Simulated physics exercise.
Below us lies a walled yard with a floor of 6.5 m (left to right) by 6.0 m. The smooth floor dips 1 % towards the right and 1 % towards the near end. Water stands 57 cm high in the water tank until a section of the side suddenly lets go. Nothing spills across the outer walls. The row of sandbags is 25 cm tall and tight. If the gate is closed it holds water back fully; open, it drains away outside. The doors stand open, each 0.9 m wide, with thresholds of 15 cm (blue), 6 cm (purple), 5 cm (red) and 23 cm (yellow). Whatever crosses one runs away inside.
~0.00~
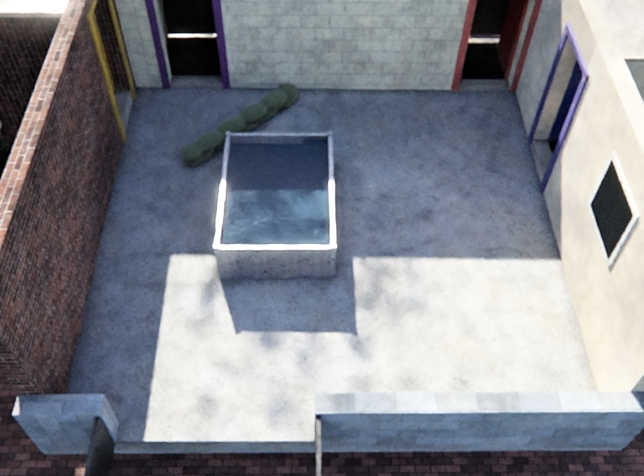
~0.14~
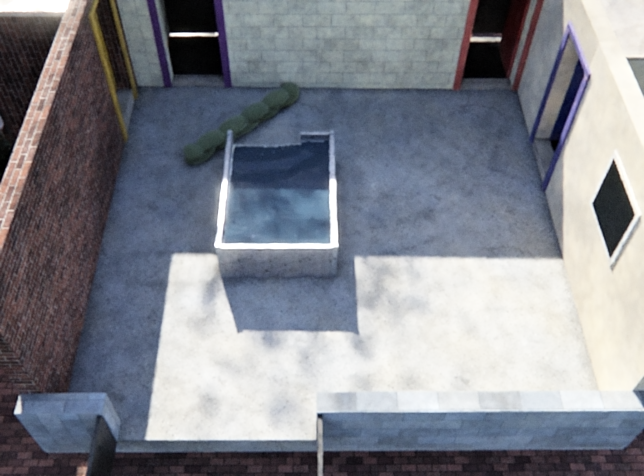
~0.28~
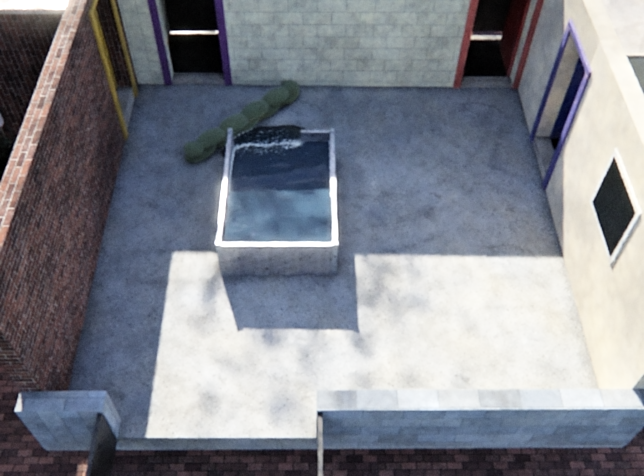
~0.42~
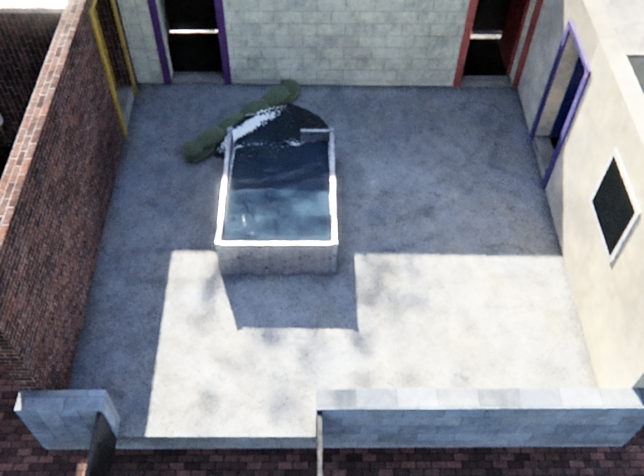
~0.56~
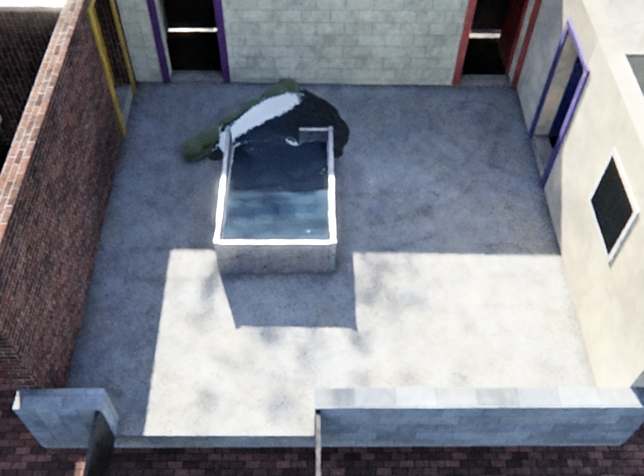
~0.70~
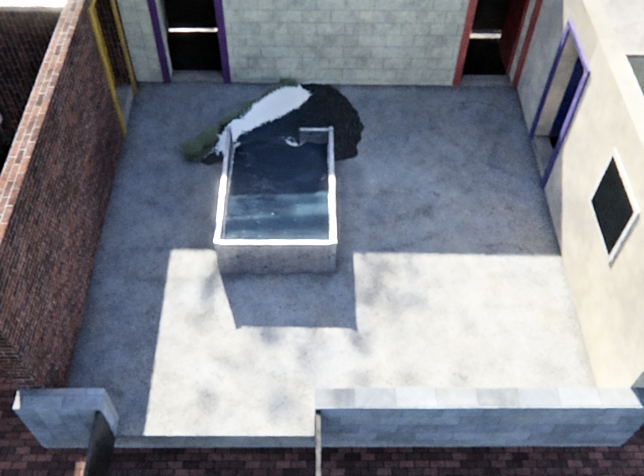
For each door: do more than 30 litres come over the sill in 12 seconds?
Door by door: At the blue door it stays under the limit; at the purple door it keeps below the limit; at the red door it goes over the limit; at the yellow door it keeps below the limit.
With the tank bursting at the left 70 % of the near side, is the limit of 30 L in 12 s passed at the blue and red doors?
Against that limit: Blue under, red below.
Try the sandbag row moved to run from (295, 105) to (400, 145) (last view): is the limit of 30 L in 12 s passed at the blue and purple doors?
Against that limit: Blue under, purple above.
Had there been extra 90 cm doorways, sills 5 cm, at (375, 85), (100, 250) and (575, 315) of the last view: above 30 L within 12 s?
In turn: Past it, below, not over.
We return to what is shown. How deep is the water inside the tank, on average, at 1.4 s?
Roughly 37 cm on average.
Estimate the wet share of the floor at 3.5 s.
Some 50 per cent of it.
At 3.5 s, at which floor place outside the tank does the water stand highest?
At about (512, 109).
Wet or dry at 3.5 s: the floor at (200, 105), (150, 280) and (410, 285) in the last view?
In turn: Under water, under water, not reached.
After 1.4 s water covers 15 % of the floor and is deepest (41 cm) near (239, 137); blue door not reached, purple door not reached, red door not reached, yellow door not reached.
After 2.2 s water covers 30 % of the floor and is deepest (34 cm) near (239, 137); blue door not reached, purple door 6 cm at the sill, 0 L in, red door 6 cm at the sill, 0 L in, yellow door not reached.
After 3.5 s water covers 50 % of the floor and is deepest (24 cm) near (512, 109); blue door 17 cm at the sill, 1 L in, purple door 4 cm at the sill, 0 L in, red door 12 cm at the sill, 17 L in, yellow door 6 cm at the sill, 0 L in.
After 7.0 s water covers 75 % of the floor and is deepest (14 cm) near (605, 416); blue door 10 cm at the sill, 6 L in, purple door 2 cm at the sill, 0 L in, red door 9 cm at the sill, 94 L in, yellow door 1 cm at the sill, 0 L in.
After 12.0 s water covers 75 % of the floor and is deepest (10 cm) near (590, 416); blue door 6 cm at the sill, 6 L in, purple door 1 cm at the sill, 0 L in, red door 5 cm at the sill, 118 L in, yellow door 0 cm at the sill, 0 L in.
